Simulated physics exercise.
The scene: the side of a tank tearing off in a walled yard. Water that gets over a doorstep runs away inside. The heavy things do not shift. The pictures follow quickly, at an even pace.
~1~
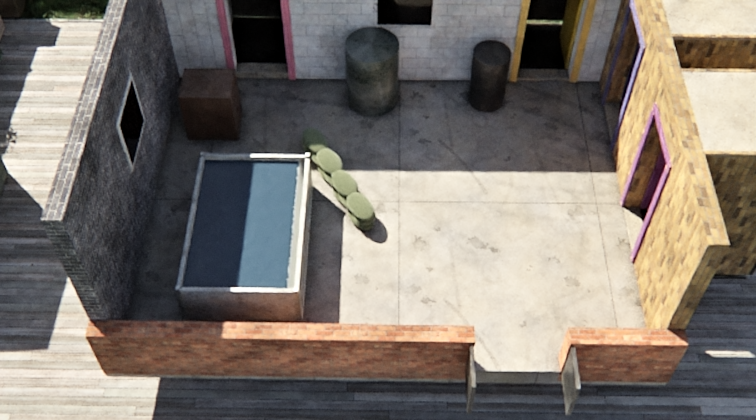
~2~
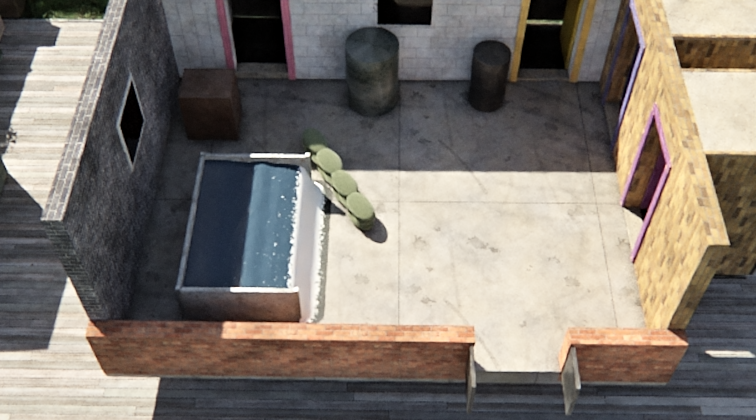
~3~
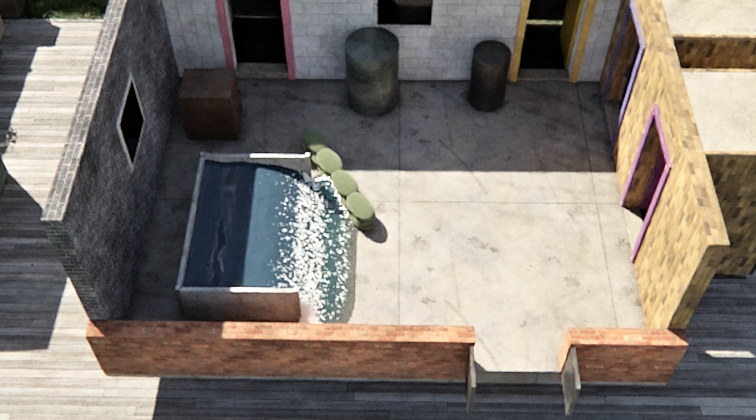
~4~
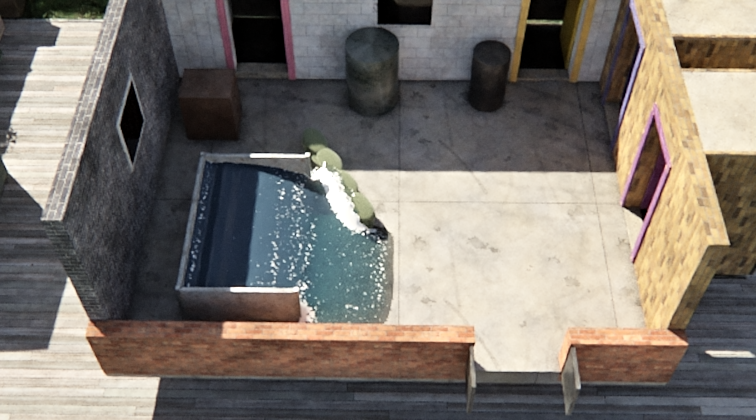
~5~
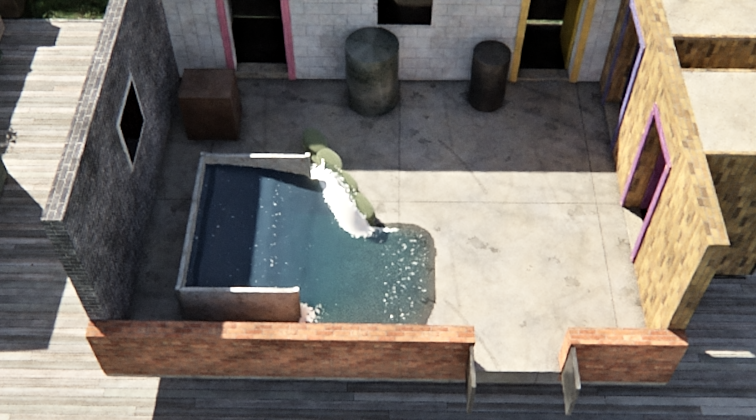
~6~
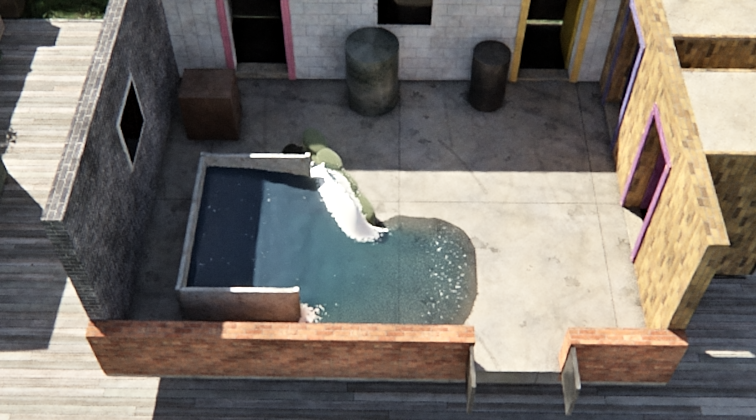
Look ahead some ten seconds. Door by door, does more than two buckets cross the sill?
The purple door lets in a lot; the blue door admits no more than that; the yellow door lets in a lot; the pink door admits no more than that.
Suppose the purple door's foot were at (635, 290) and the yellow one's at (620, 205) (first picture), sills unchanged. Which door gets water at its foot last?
Last comes the blue one.
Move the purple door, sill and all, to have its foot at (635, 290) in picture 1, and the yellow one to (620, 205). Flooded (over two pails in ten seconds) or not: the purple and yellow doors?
My reading: The purple door takes more; the yellow door takes more.
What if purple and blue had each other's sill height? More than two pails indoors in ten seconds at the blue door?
One by one: Blue door is over.
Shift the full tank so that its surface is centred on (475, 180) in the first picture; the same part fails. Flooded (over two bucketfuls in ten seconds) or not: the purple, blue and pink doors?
In short: The purple door passes that mark; the blue door is over; the pink door lets less in.
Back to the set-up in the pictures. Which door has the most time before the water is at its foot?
The yellow door.
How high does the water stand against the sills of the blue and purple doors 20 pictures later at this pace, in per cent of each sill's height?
In turn 20 and 420 per cent.
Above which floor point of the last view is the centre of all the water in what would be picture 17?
Roughly at (381, 271).
A moment on, water covers 40 % of the floor; the purple door not reached, the blue door not reached, the yellow door not reached, the pink door not reached.
Next, water covers 50 % of the floor; the purple door over two buckets in, the blue door not reached, the yellow door not reached, the pink door not reached.
Then, water covers 55 % of the floor; the purple door far over two buckets in, the blue door wet at the sill, nothing in, the yellow door not reached, the pink door wet at the sill, nothing in.
Later, water covers 85 % of the floor; the purple door far over two buckets in, the blue door wet at the sill, nothing in, the yellow door over two buckets in, the pink door wet at the sill, nothing in.
In the end, water covers 95 % of the floor; the purple door far over two buckets in, the blue door wet at the sill, nothing in, the yellow door far over two buckets in, the pink door wet at the sill, nothing in.
